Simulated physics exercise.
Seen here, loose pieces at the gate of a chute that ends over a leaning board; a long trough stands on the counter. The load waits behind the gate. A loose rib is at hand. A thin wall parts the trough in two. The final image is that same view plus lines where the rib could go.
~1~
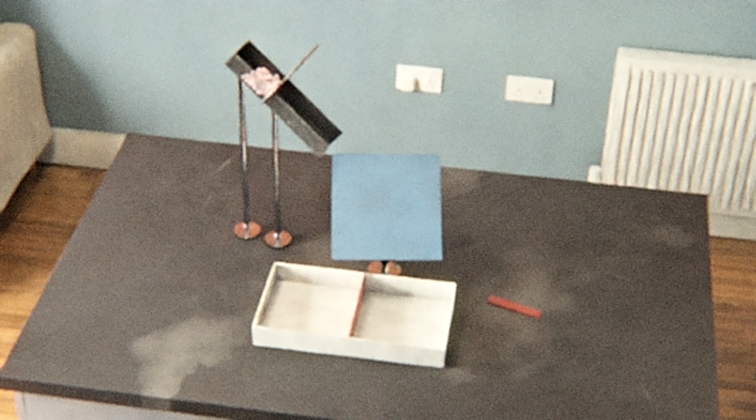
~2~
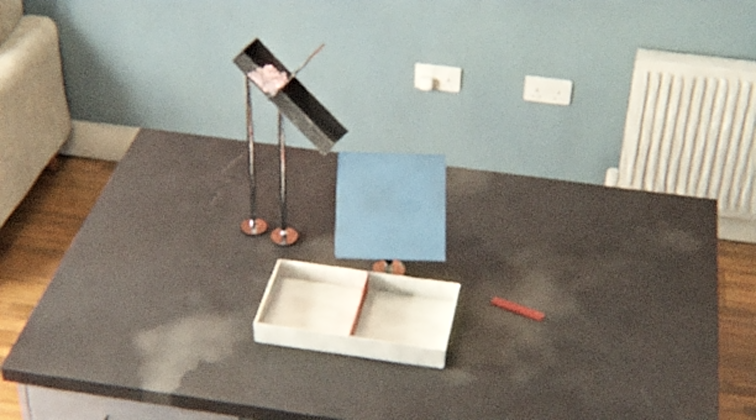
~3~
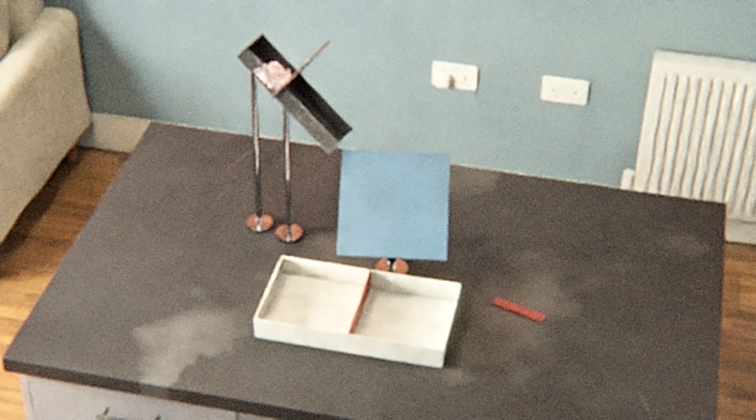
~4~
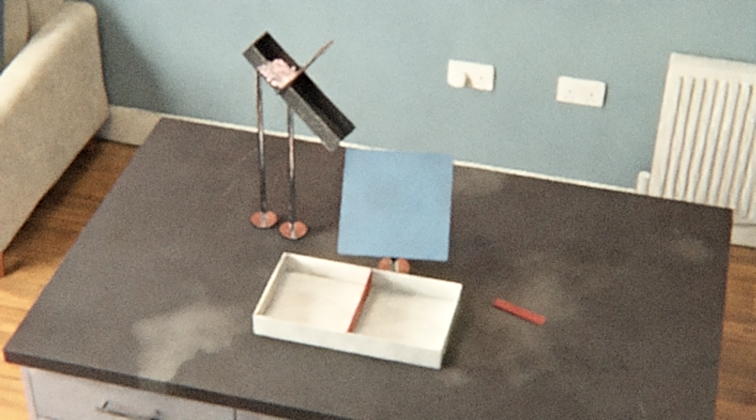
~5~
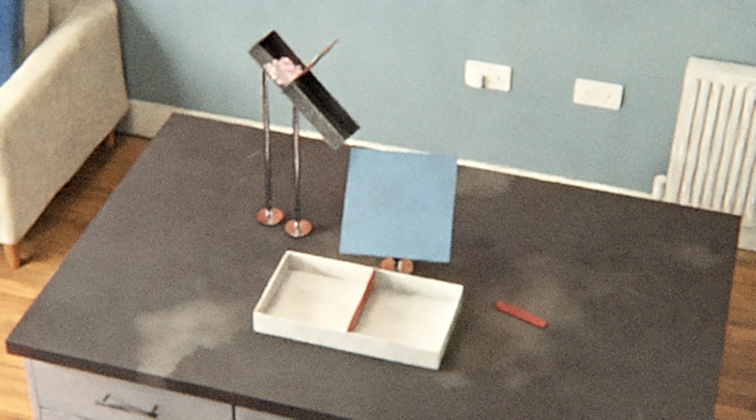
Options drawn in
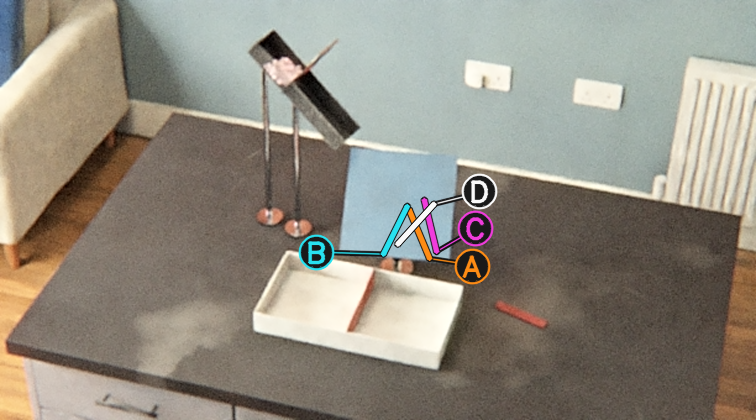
A dark, steeply sloping chute on two thin metal stands holds a small clump of pale pink pieces near its upper end, on a dark counter seen from above in a blue-walled room. A tilted blue board stands right of it, behind a white trough parted by a reddish wall, with a loose red strip to the right. The camera drifts slightly, revealing more sofa at left, while the objects stay still.
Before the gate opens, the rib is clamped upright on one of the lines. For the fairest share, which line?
Best: B.
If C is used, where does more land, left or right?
The right half.
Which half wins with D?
More lands on the right.
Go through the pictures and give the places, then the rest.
The first frame shows load behind the gate at (266, 82), sugar pearls; lip of the chute at (326, 150), sloping fairly steeply.
The second frame shows middle of the board at (391, 205), tilted fairly steeply; middle of its low edge at (390, 259); of its high edge at (392, 153).
The third frame shows front corners of the trough at (255, 319) and (443, 350); front end of its middle wall at (348, 334).
The fourth frame shows middle of the load at (282, 74); lip at (339, 145).
The fifth frame shows middle of the load at (288, 72); lip at (343, 144).
On the marked copy, line A from (409, 209) to (429, 258); line B from (407, 206) to (383, 254); line C from (424, 200) to (436, 251); line D from (433, 204) to (397, 244).
With A, of what is caught, a stray few in the left half, nearly all in the right.
With B, of what is caught, about half in the left half, about half in the right.
With C, of what is caught, a stray few in the left half, nearly all in the right.
With D, of what is caught, a small part in the left half, most in the right.
